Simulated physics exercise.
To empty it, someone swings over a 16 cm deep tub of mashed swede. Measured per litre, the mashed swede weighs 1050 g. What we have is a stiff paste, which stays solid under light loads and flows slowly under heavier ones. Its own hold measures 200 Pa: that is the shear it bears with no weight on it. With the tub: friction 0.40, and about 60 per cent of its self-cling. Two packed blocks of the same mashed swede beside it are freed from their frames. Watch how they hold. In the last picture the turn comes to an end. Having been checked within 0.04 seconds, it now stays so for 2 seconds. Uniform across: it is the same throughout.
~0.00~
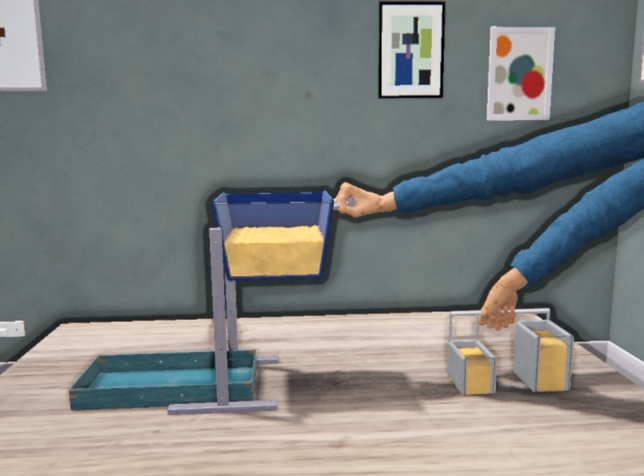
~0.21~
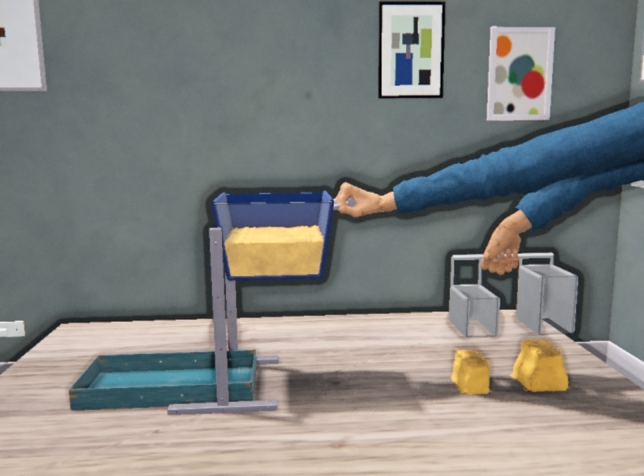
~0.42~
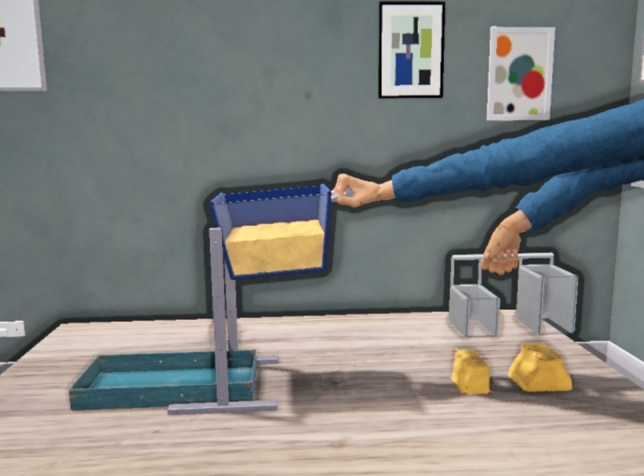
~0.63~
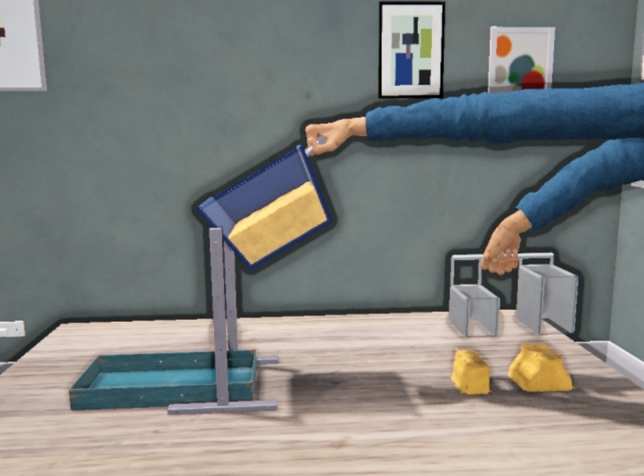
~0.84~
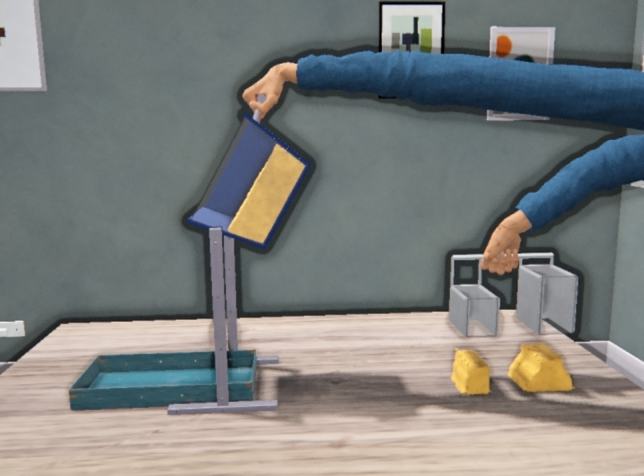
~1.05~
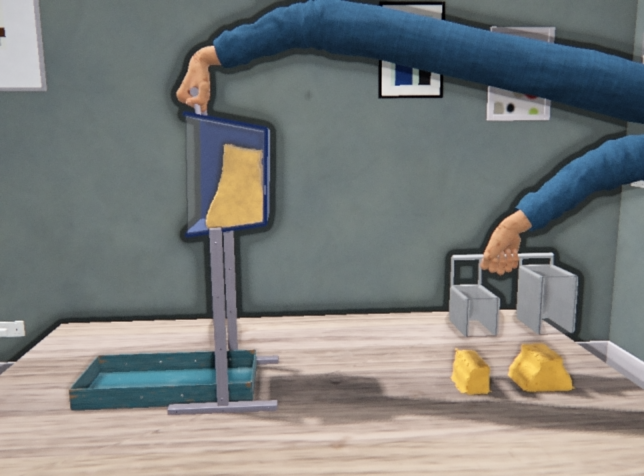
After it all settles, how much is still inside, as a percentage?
Roughly 52 % is still inside.
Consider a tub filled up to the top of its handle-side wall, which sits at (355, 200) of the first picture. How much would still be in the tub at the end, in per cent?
About 40 per cent.
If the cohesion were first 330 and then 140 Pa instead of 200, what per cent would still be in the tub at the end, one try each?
You'd see 60 percent the first time and 50 percent the second.
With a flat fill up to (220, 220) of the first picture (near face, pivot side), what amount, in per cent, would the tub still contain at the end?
It would be close to 30 percent.
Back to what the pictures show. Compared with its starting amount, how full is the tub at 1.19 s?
The tub holds around 100 % of the load then.
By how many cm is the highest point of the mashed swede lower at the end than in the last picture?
Roughly 11 cm.
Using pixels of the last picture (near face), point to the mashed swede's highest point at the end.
Highest point: Approx. (238, 201).
After 1.19 s, the tub is at 88 degrees and holds 98 %.
After 1.36 s, the tub is at 88 degrees and holds 69 %.
After 1.53 s, the tub is at 88 degrees and holds 54 %.
After 1.70 s, the tub is at 88 degrees and holds 54 %.
After 3.05 s, at the end, the tub is at 88 degrees and holds 52 %.
